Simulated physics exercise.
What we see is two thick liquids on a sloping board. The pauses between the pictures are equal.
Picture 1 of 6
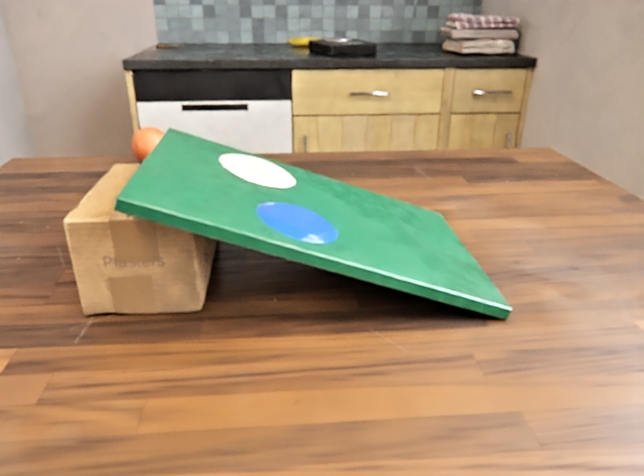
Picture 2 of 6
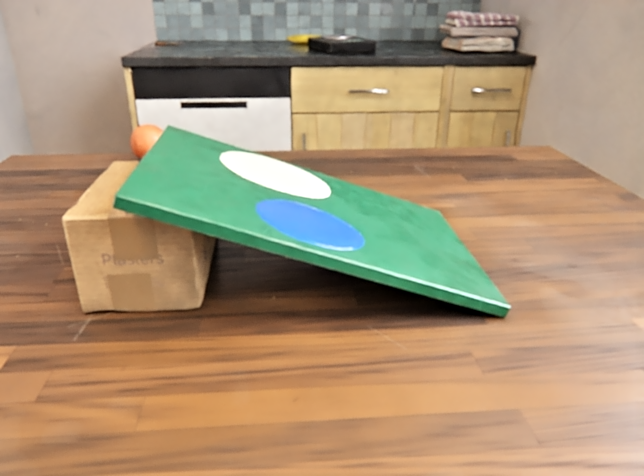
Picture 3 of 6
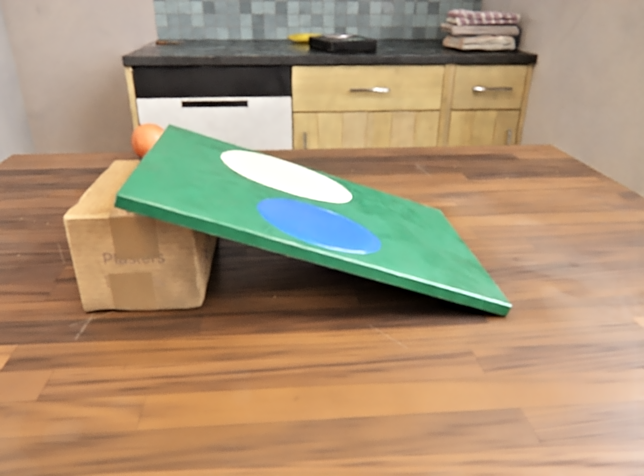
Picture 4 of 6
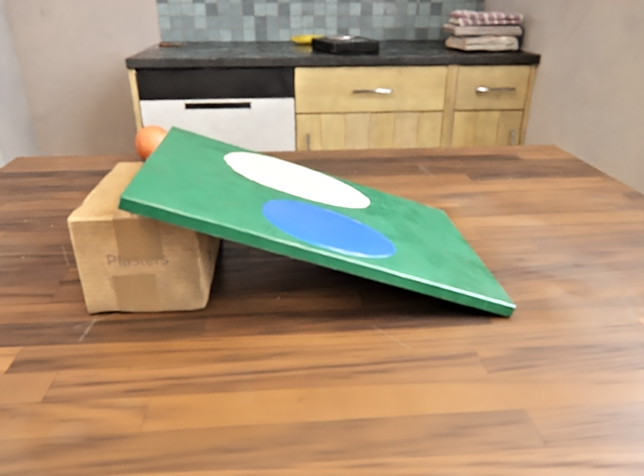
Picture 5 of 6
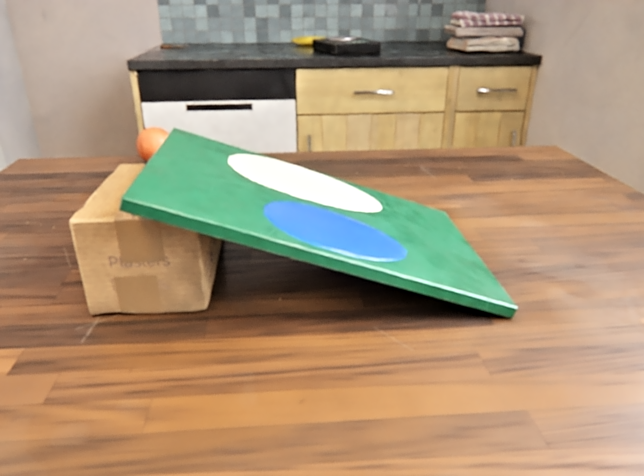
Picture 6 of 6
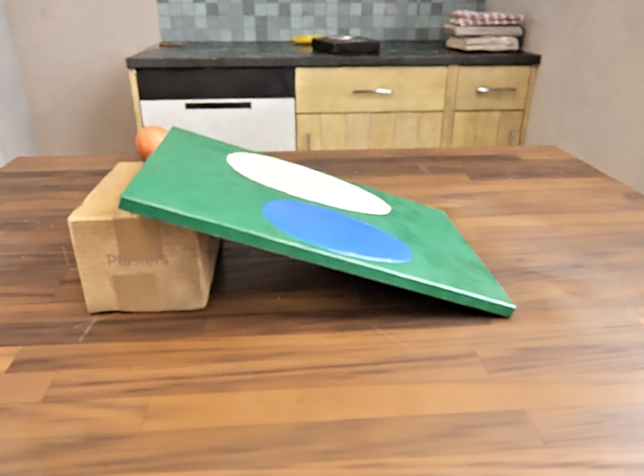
In this clip, a patch of white paint and a patch of blue paint spread down a green board sloping from a cardboard box to a wooden table, both stretching rightward into longer ovals, quickly first and then more slowly.
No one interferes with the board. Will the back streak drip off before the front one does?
Watch the one behind the other - it will make it down first.
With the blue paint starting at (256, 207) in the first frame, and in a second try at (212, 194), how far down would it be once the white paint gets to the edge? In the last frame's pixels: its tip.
(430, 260); (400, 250).
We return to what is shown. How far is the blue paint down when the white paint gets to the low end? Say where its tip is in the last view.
Tip position: Around (463, 266).
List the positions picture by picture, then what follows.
The first picture shows tip of the blue paint half way down; tip of the white paint (286, 177) half way down.
The second picture shows tip of the blue paint (351, 233) half way down; tip of the white paint half way down.
The third picture shows tip of the blue paint three quarters of the way down; tip of the white paint (342, 191) half way down.
The fourth picture shows tip of the blue paint (386, 243) three quarters of the way down; tip of the white paint three quarters of the way down.
The fifth picture shows tip of the blue paint three quarters of the way down; tip of the white paint (372, 202) three quarters of the way down.
The sixth picture shows tip of the blue paint (404, 248) three quarters of the way down; tip of the white paint three quarters of the way down.
Soon after, the blue paint is three quarters of the way down; the white paint is close to the edge.
Later, the blue paint is close to the edge; the white paint is close to the edge.
In the end, the blue paint is close to the edge; the white paint is at the low edge.
